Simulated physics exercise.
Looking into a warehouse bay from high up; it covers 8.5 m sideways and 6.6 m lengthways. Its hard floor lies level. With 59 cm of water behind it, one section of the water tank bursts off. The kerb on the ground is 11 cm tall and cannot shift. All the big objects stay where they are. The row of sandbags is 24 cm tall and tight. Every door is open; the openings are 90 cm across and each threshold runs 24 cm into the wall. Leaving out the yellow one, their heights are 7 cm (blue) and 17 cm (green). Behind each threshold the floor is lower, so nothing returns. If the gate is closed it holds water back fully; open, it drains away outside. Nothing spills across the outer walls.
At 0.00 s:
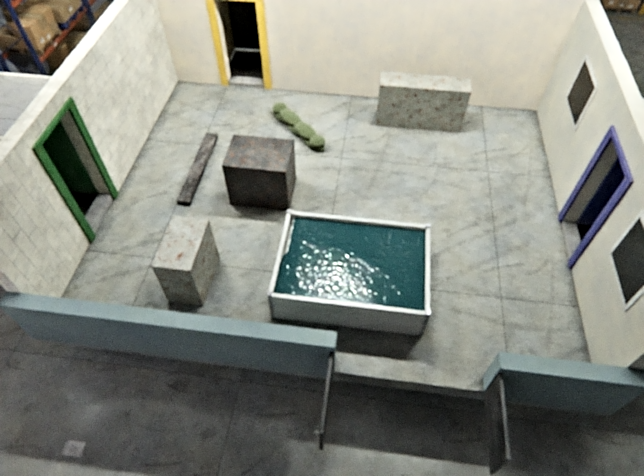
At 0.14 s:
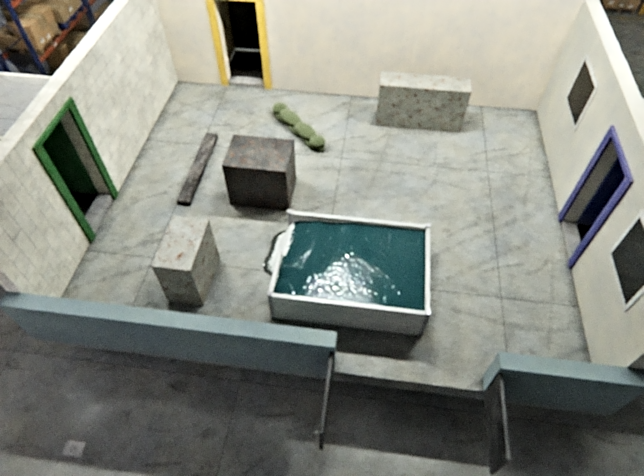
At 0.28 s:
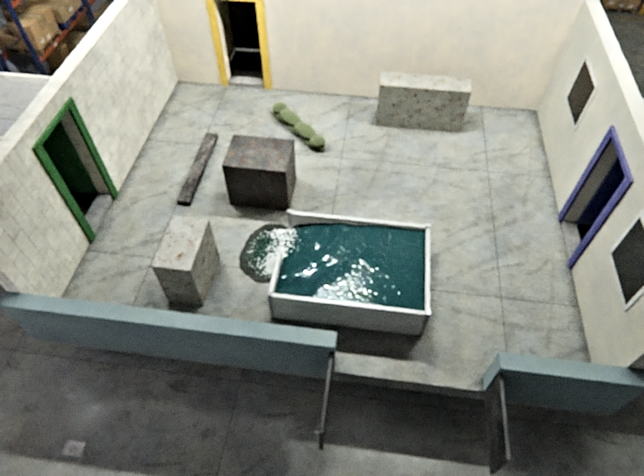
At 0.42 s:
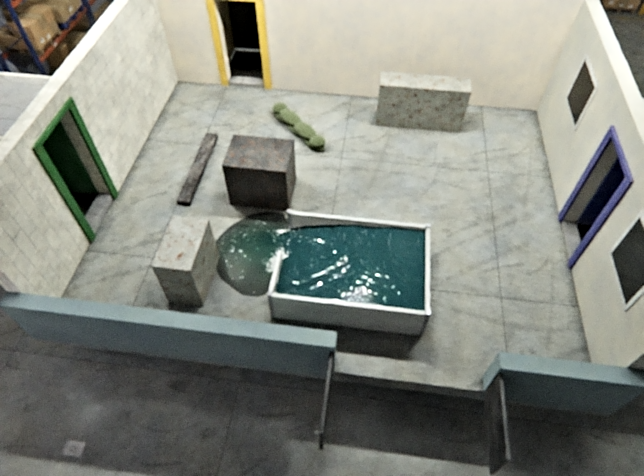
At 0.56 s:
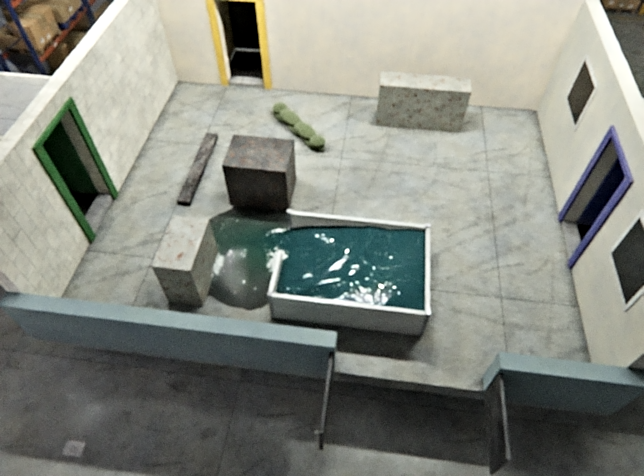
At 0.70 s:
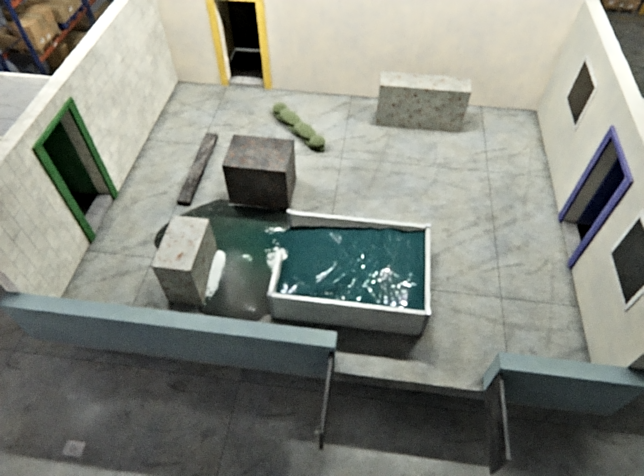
At first, green water sits still in a white-rimmed tank on the grey floor of a walled bay with open doorways. Water then pours out through the tank's left side, forming a small rounded puddle that widens leftward, reaches the nearby blocks and spreads around the pale one.
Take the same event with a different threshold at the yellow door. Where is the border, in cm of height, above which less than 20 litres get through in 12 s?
About 6 cm.
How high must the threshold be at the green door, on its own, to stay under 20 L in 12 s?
Roughly 25 cm at green.
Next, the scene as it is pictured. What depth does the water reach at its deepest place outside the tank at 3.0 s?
Up to some 29 cm.
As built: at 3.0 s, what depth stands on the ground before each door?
Depths in cm: Yellow 0, blue 0, green 26.
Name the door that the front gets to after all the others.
The blue one.
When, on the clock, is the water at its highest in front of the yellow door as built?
Near 4.5 s.
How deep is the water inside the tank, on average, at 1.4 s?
Some 45 cm.
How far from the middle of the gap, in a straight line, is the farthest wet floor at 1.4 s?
Some 3.8 m out.
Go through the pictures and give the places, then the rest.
Still water, 59 cm deep, in the water tank at (353, 262); the yellow door at (242, 48) is dry, in the first picture.
Water pours out at (288, 247) and has run 0.3 m, to (269, 269); about 8 cm deep outside, 59 cm at the back, in the second picture.
The front is at (244, 258), 0.8 m from the gap at (288, 249); 0.7 m2 of floor is wet, 59 cm left at the back, in the third picture.
The front is at a hidden place, 1.2 m from the gap at (288, 249); 1.5 m2 of floor is wet, 59 cm left at the back, in the fourth picture.
The front is at a hidden place, 1.8 m from the gap at (288, 249); 2.5 m2 of floor is wet, 59 cm left at the back, in the fifth picture.
The gap is at (288, 249), the front 2.4 m out at a hidden place; the back of the water tank holds 59 cm; the yellow door at (242, 48), 5.2 m from the gap, is still 3.8 m from the nearest water, in the sixth picture.
After 1.4 s water covers 15 % of the floor, deepest (32 cm) near (280, 254); it has not reached the yellow door.
After 3.0 s water covers 30 % of the floor, deepest (29 cm) near (108, 211); it has not reached the yellow door.
After 12.0 s water covers 75 % of the floor, deepest (9 cm) near (49, 320); 7 cm at the yellow door, 1 litre in over its 9 cm threshold.
At the yellow door as built, the water arrived by 4.0 s and peaked near 10 cm at 4.6 s.
Run again over the same 12 s with other heights there, 37 litres in over 5 cm, 10 litres over 7 cm. The limit of 20 litres is kept from about 6 cm up.
